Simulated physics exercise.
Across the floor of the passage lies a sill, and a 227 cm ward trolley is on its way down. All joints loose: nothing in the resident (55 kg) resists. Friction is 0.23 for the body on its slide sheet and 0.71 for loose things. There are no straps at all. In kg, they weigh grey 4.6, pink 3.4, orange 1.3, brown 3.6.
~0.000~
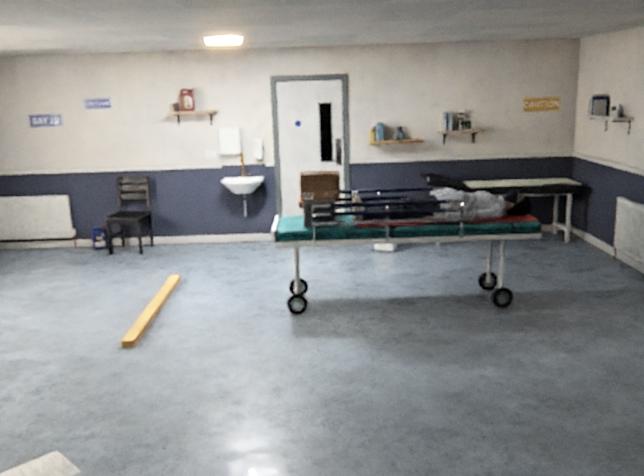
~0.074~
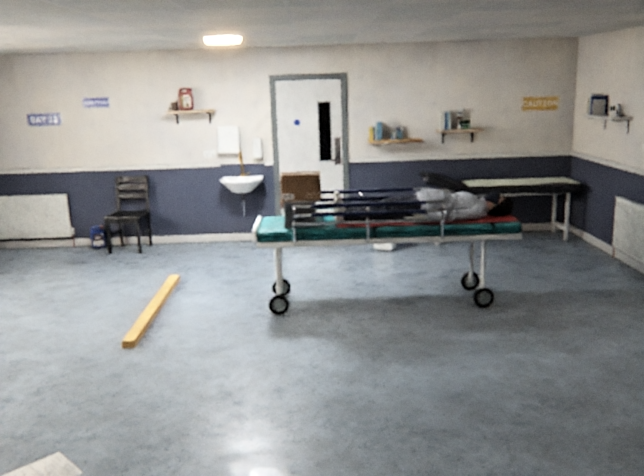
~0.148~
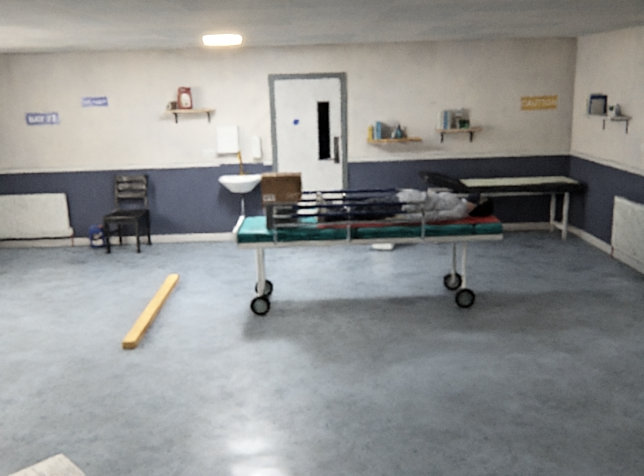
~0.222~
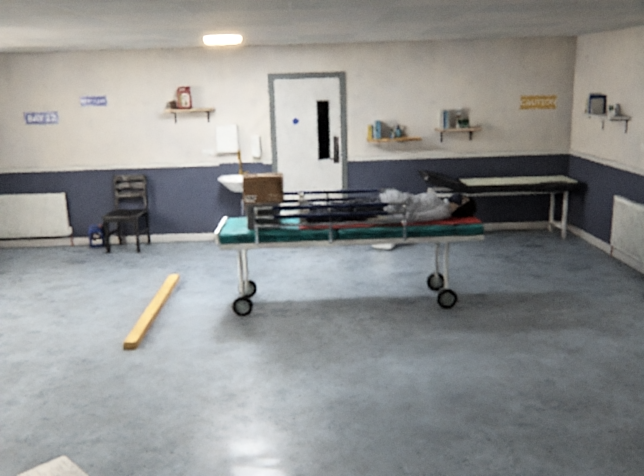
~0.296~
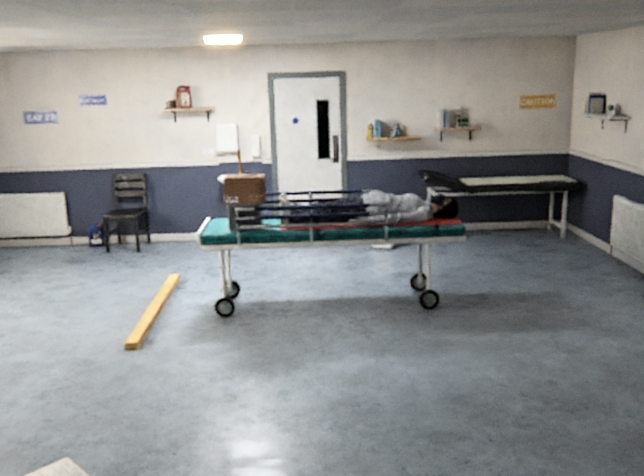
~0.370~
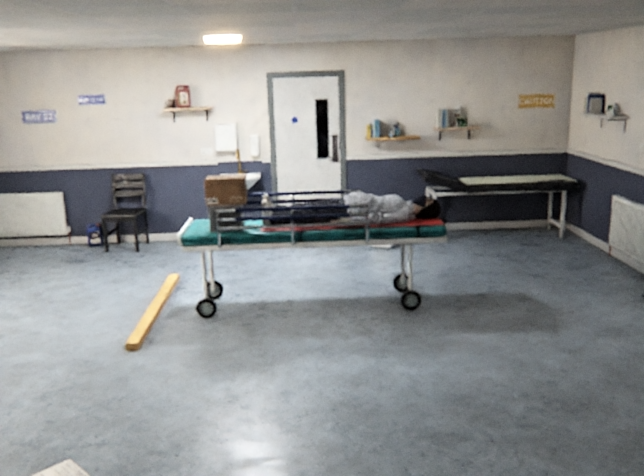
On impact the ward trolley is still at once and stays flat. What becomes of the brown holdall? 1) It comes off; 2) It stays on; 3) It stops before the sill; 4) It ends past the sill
It comes off (1).
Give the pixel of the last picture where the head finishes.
The head finishes close to (284, 214).
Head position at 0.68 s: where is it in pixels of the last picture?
Somewhere about (352, 211) in the last picture.
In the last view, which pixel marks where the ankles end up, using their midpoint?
Estimate: About (130, 224).
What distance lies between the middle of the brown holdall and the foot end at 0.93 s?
Some 10 cm past it.
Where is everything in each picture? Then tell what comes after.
Brown holdall (320, 186), left ankle (363, 216); 0 cm covered, 118 to go, in the first frame.
Brown holdall (301, 186), left ankle (345, 217); 16 cm covered, 101 to go, in the second frame.
Brown holdall (282, 187), left ankle (326, 218); 33 cm covered, 85 to go, in the third frame.
Brown holdall (264, 188), left ankle (308, 218); 49 cm covered, 69 to go, in the fourth frame.
Brown holdall (245, 189), left ankle (290, 219); 66 cm covered, 52 to go, in the fifth frame.
Brown holdall (226, 190), left ankle (271, 220); 82 cm covered, 36 to go, in the sixth frame.
It happens at 0.53 s.
After 0.68 s the brown holdall is 16 cm short of the foot end, tilted 0°, near (153, 192) in the last picture's view.
After 0.93 s the brown holdall is 9 cm past the foot end, tilted 10°, near (123, 194) in the last picture's view.
After 1.23 s the brown holdall is 49 cm past the foot end, tilted 60°, near (79, 243) in the last picture's view; the pink case 42 cm past the foot end, tilted 55°.
At rest, 2.3 s, grey monitor drops off; pink case drops off; orange folder drops off; brown holdall drops off; left ankle crosses the foot end.
